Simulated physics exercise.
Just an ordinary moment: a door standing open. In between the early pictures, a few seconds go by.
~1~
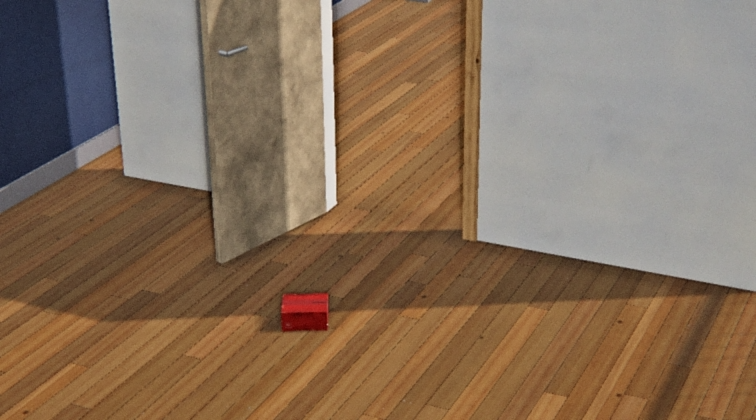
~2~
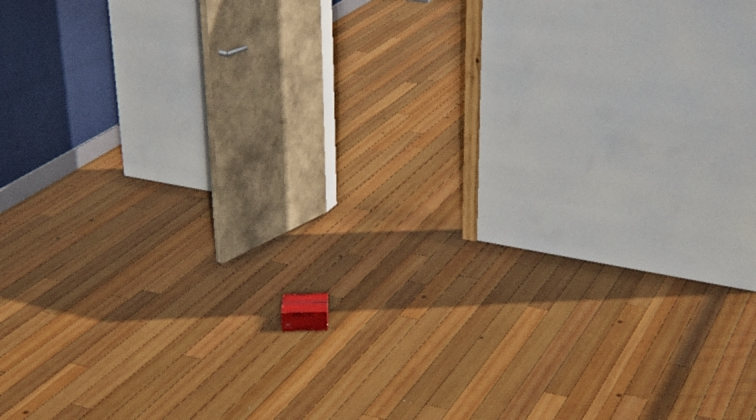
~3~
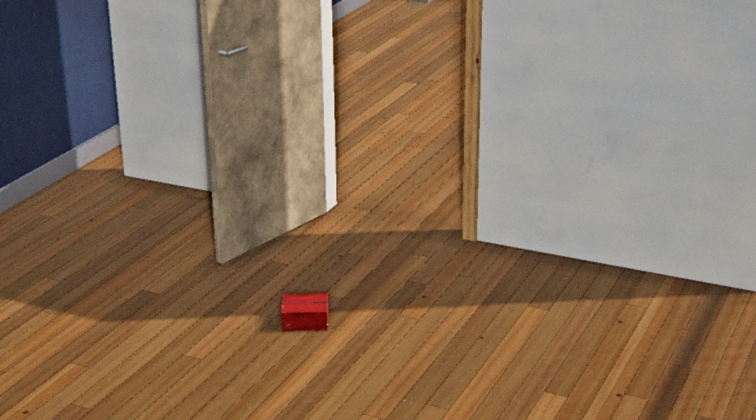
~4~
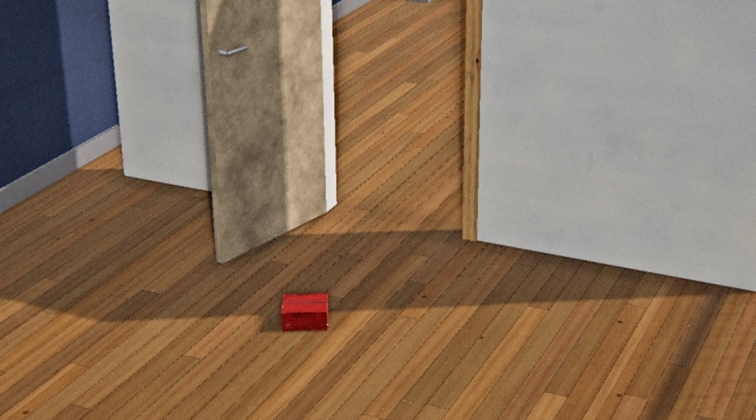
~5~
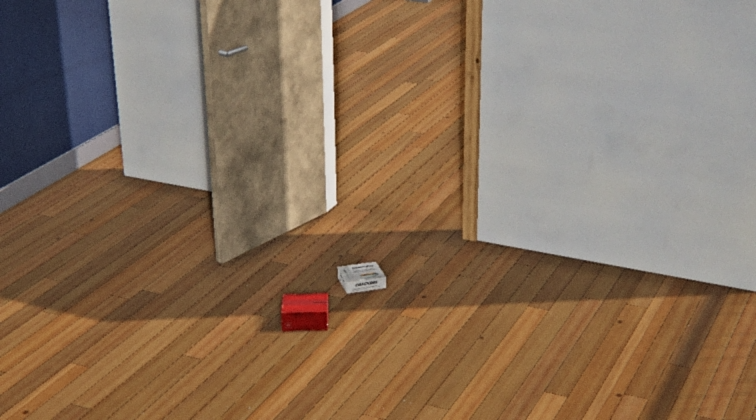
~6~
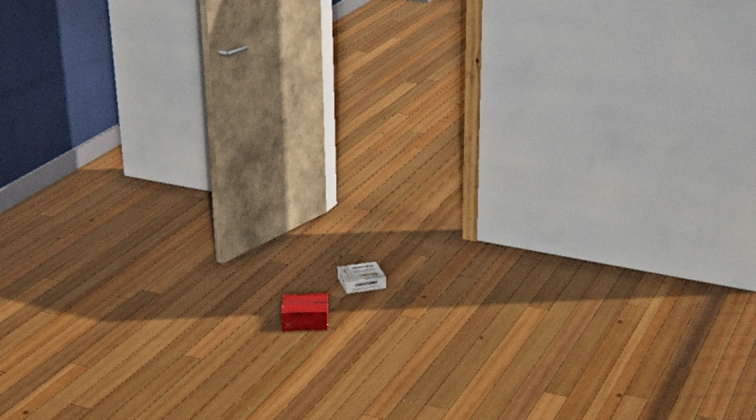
The clip shows a door standing wide open and still above a wooden floor, with a red parcel resting motionless in front of it; later a white packet appears on the floor just behind and right of the parcel.
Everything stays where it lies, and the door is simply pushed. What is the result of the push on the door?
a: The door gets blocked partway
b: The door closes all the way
(b) The door closes all the way.
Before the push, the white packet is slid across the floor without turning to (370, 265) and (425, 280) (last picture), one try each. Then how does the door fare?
In the first case it stops short; in the second case it closes.
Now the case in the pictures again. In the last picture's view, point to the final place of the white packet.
Pretty much around (403, 279), I'd say.
Then, 0.80 s later than the last frame, door 62° open.
Then, 1.10 s later than the last frame, door 39° open; white packet moved about its own width near (400, 279).
When it is over, door 0° open; moved from the start, white packet; red parcel as before. End places, in pixels of the last picture, white packet near (403, 279).
